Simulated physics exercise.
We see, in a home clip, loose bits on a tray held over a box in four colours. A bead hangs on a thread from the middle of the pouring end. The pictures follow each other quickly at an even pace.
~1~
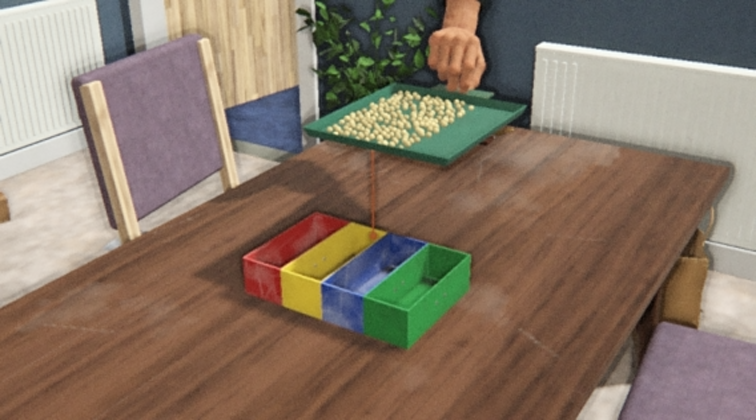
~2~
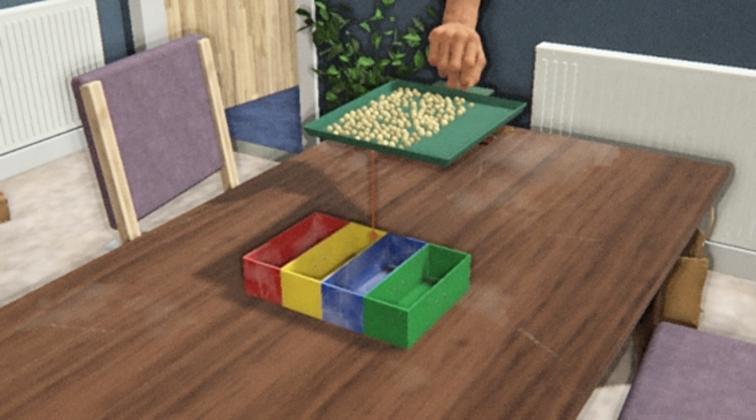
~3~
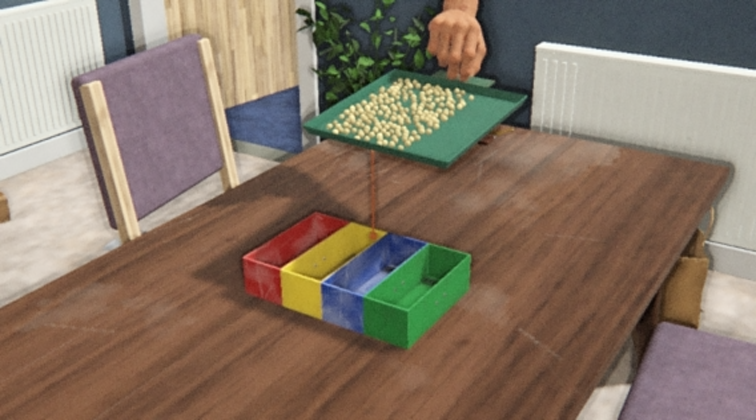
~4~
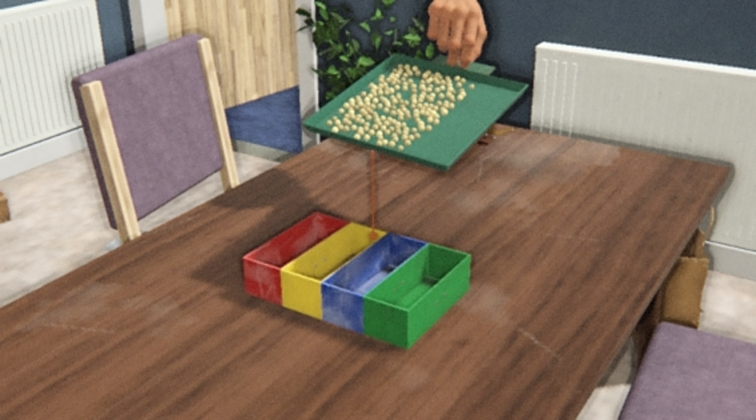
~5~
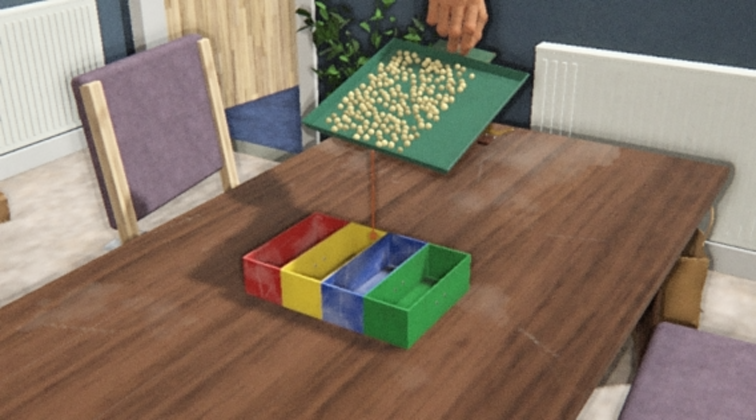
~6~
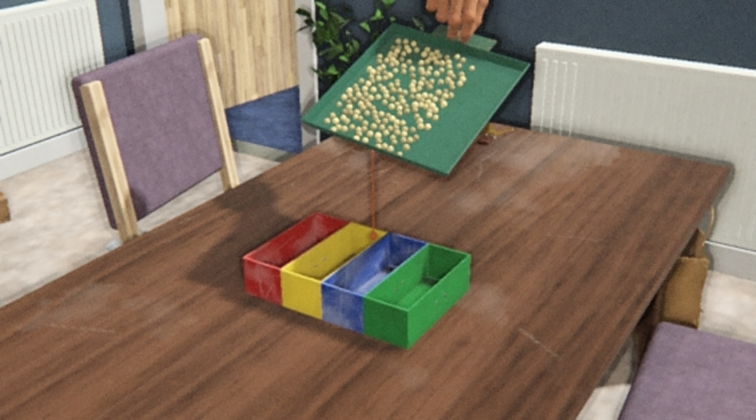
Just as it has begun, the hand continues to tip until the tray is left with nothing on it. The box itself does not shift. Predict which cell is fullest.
My prediction is the green cell.
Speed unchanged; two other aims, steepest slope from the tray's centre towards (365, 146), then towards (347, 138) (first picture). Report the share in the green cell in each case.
Roughly 0 per cent, and 0 per cent.
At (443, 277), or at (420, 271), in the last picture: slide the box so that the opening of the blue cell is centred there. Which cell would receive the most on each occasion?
That blue cell, then the blue one.
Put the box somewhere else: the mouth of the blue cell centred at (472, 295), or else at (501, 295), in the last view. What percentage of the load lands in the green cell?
0 per cent the first time, 0 per cent the second time.
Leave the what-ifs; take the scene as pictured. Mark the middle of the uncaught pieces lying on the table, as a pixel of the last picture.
Close to (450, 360).
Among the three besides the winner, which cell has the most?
Second place: The blue one.
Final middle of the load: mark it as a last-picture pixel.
Resting centre, last frame: Roughly (409, 313).
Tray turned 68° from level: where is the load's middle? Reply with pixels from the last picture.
Load centre: Approx. (419, 219).
Soon, tray tipped steeply; about a third on the tray; a small part in the green cell; a small part in the blue cell; a stray few in the yellow cell; about half falling or outside the box.
A while on, tray tipped past a quarter turn; about two thirds in the green cell; about a quarter in the blue cell; a stray few in the yellow cell; a stray few in the red cell; about a quarter falling or outside the box.
Towards the end, tray tipped past a quarter turn; about two thirds in the green cell; about a quarter in the blue cell; a stray few in the yellow cell; a stray few in the red cell; about a quarter falling or outside the box.
Finally, tray tipped past a quarter turn; about two thirds in the green cell; about a quarter in the blue cell; a stray few in the yellow cell; a stray few in the red cell; about a quarter outside the box.
